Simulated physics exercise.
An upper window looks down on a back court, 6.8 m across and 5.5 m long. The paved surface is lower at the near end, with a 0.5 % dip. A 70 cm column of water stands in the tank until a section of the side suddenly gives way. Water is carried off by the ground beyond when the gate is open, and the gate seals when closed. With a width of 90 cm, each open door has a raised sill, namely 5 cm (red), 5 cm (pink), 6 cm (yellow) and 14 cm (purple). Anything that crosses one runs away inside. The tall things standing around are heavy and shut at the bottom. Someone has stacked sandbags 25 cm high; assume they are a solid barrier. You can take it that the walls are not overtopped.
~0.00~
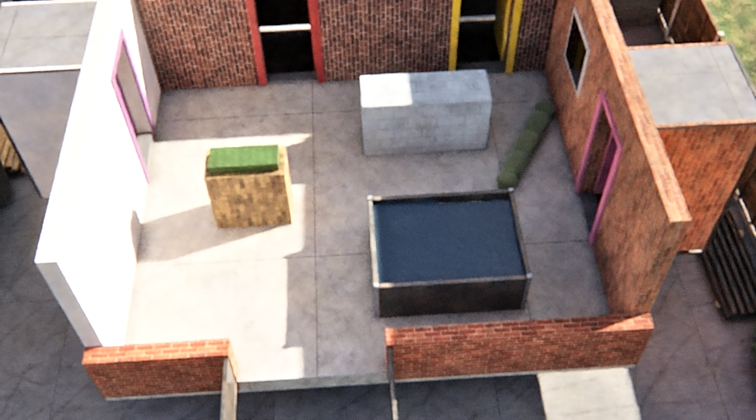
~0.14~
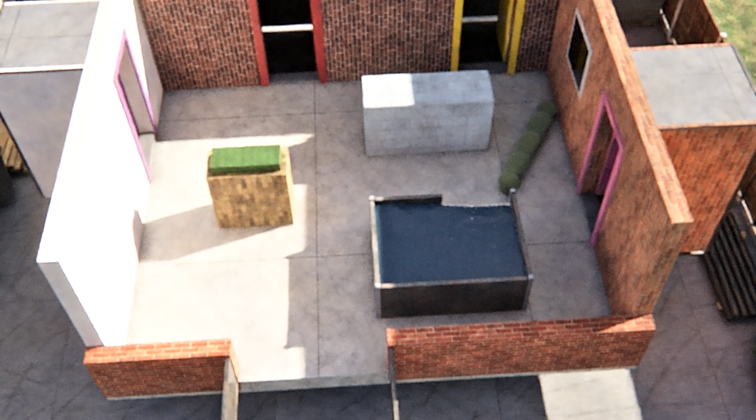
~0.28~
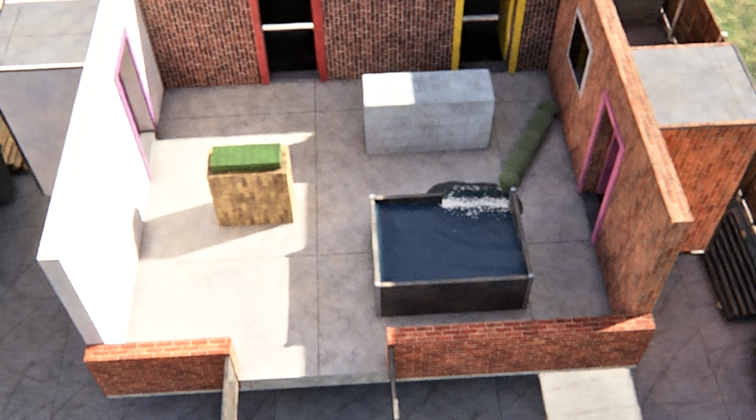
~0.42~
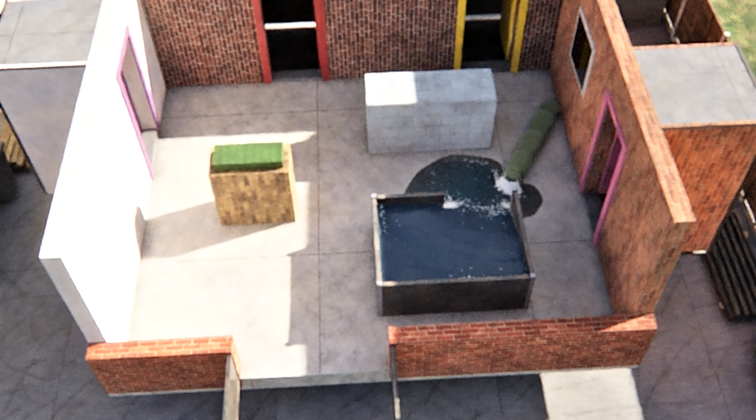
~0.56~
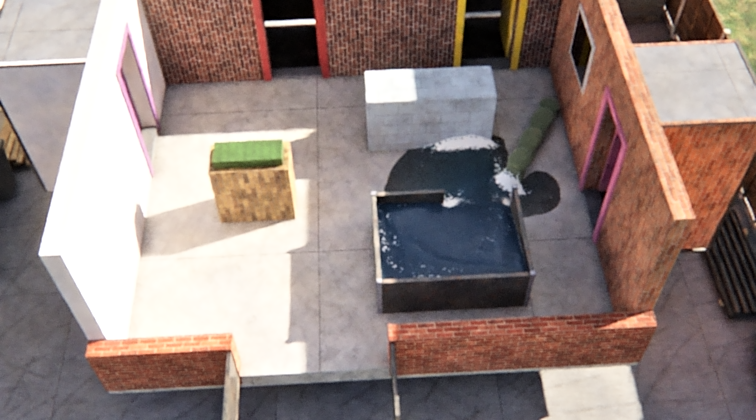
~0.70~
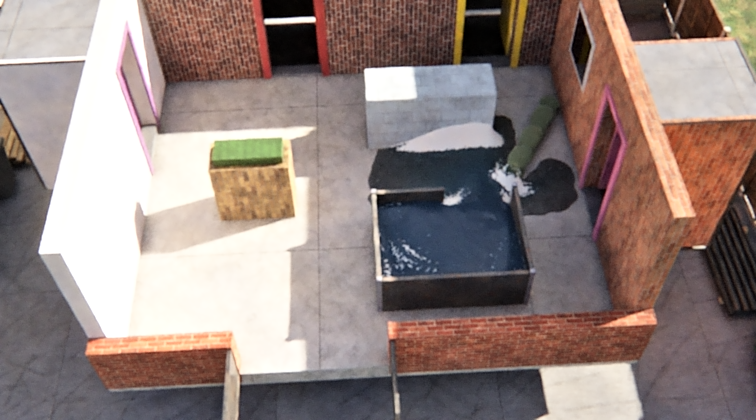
The footage shows a walled paved court seen from above, where a dark tank of still water opens on its far side and water pours out, foaming and spreading across the paving to a pale grey block and green roll.
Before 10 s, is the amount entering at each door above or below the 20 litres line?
Outcome: The red door never breaches the limit; the pink door breaches the limit; the yellow door breaches the limit; the purple door never breaches the limit.
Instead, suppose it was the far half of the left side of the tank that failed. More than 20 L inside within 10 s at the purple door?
Against that limit: Purple not over.
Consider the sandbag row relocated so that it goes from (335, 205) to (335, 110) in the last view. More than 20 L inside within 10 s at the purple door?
Limit check - purple: Pass, within.
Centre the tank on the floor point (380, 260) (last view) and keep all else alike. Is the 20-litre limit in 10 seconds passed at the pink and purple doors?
Well, pink ends up inside the mark and purple ends up inside the mark.
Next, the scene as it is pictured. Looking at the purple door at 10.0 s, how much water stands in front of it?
Roughly 5.0 centimetres.
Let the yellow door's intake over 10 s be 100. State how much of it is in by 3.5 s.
About 50 per cent.
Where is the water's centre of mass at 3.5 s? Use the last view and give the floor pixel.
Near (416, 199).
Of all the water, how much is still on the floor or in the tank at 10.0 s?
Around 78 percent of the water.
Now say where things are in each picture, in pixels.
The tank at (446, 240) is whole and still, 70 cm deep, in the first picture.
Water pours out on the tank's far side and has run 0.6 m, to a hidden place; typically 9 cm deep outside, 70 cm at the tank's back, in the second picture.
The front is at (434, 192), 0.9 m from the gap on the tank's far side; 0.9 m2 of floor is under water; 70 cm left at the back of the tank, in the third picture.
The front is at (454, 159), 1.4 m from the gap on the tank's far side; 1.9 m2 of floor is under water; 66 cm left at the back of the tank, in the fourth picture.
The front is at (495, 141), 1.8 m from the gap on the tank's far side; 2.9 m2 of floor is under water; 59 cm left at the back of the tank, in the fifth picture.
Water pours out on the tank's far side and has run 2.2 m, to (503, 122); typically 7 cm deep outside, 60 cm at the tank's back, in the sixth picture.
After 1.4 s water covers 20 % of the floor and is deepest (48 cm) near (464, 148); red door not reached, pink door 2 cm at the sill, 5 L in, yellow door not reached, purple door not reached.
After 2.2 s water covers 35 % of the floor and is deepest (38 cm) near (464, 148); red door not reached, pink door 5 cm at the sill, 30 L in, yellow door 12 cm at the sill, 12 L in, purple door not reached.
After 3.5 s water covers 55 % of the floor and is deepest (26 cm) near (464, 148); red door not reached, pink door 8 cm at the sill, 55 L in, yellow door 15 cm at the sill, 79 L in, purple door 14 cm at the sill, 1 L in.
After 6.0 s water covers 90 % of the floor and is deepest (14 cm) near (464, 148); red door 5 cm at the sill, 0 L in, pink door 8 cm at the sill, 95 L in, yellow door 10 cm at the sill, 149 L in, purple door 9 cm at the sill, 3 L in.
After 10.0 s water covers 95 % of the floor and is deepest (9 cm) near (298, 191); red door 4 cm at the sill, 7 L in, pink door 4 cm at the sill, 105 L in, yellow door 4 cm at the sill, 163 L in, purple door 5 cm at the sill, 3 L in.
